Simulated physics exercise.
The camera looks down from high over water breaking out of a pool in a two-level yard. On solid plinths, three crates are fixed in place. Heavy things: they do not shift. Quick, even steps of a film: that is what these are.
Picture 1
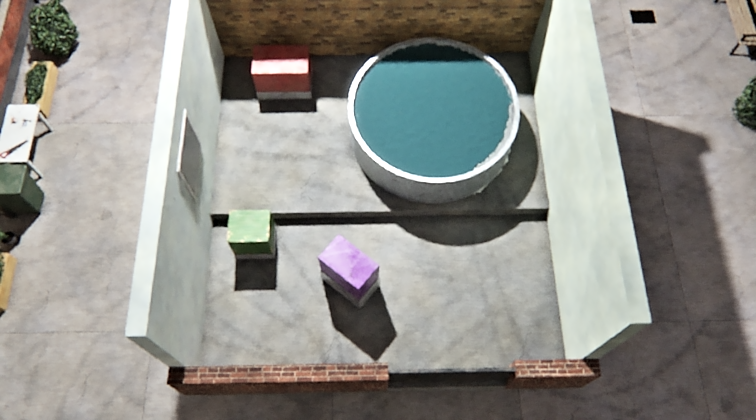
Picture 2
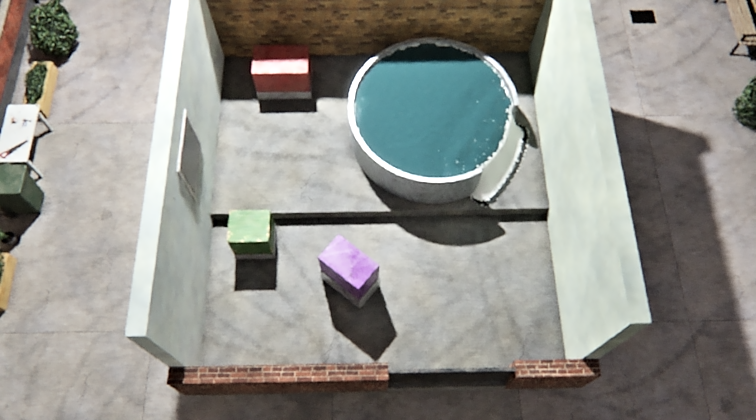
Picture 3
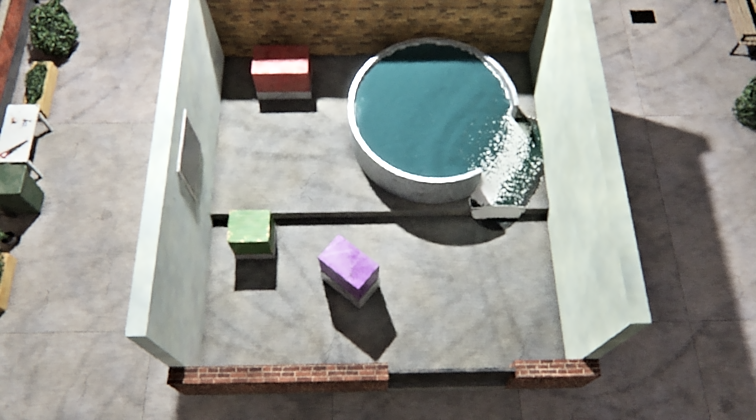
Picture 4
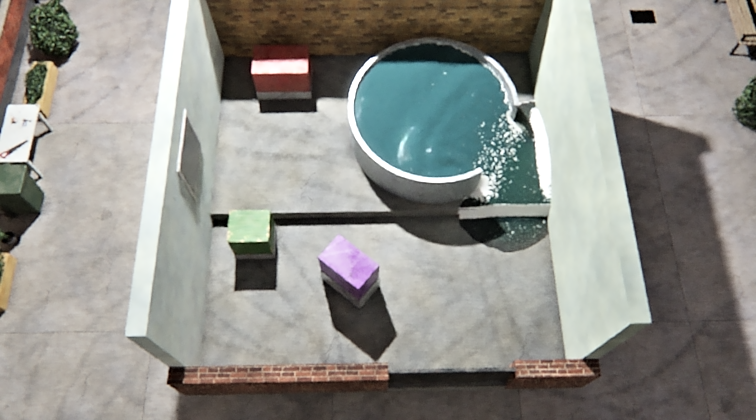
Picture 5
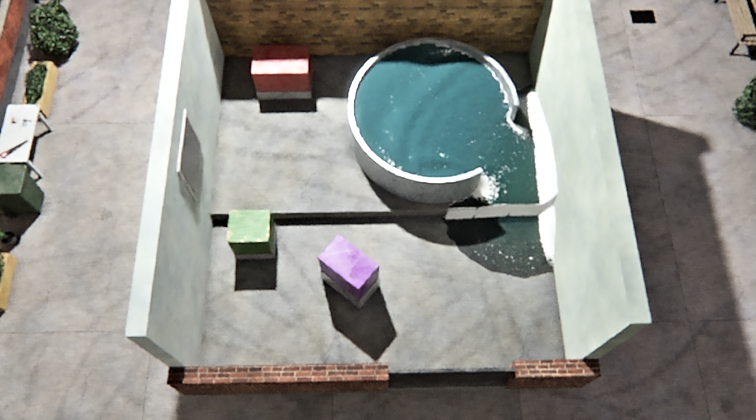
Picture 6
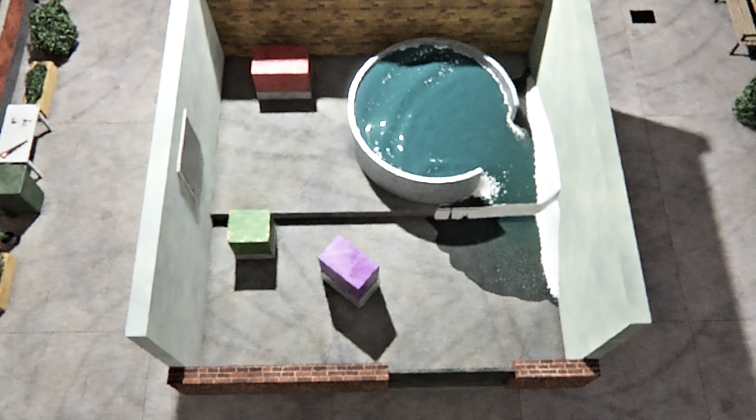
In a walled two-level yard, water bursts from a round pool's right side and spreads toward the lower front.
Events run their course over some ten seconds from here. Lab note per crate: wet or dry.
In the end the purple crate doesn't get caught by the water. The green crate gets caught by the water. The red crate doesn't get caught by the water.
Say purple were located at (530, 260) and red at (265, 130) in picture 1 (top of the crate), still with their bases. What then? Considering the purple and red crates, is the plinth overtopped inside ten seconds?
I'd bet the purple one is inundated and the red one stays clear.
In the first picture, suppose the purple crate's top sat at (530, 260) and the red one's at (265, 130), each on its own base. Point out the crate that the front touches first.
I'd say it is the purple crate.
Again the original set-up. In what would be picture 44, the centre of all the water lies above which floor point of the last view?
It is around (394, 219).
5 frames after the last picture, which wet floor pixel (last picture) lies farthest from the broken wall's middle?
I'd go with roughly (567, 368).
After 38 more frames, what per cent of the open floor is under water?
95 %, roughly.
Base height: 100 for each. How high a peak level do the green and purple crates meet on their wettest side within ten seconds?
The first reaches around 180 in a hundred, the second around 70.
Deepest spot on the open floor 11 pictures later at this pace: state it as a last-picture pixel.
(567, 368).
A moment on, water covers 25 % of the floor; the purple crate not reached, the green crate not reached, the red crate not reached.
Next, water covers 35 % of the floor; the purple crate not reached, the green crate not reached, the red crate not reached.
Then, water covers 65 % of the floor; the purple crate water round its plinth, the green crate water round its plinth, the red crate water round its plinth.
Later, water covers 95 % of the floor; the purple crate water round its plinth, the green crate water round its plinth, the red crate water round its plinth.
In the end, water covers 100 % of the floor; the purple crate stayed above the water, the green crate was topped, the red crate stayed above the water.
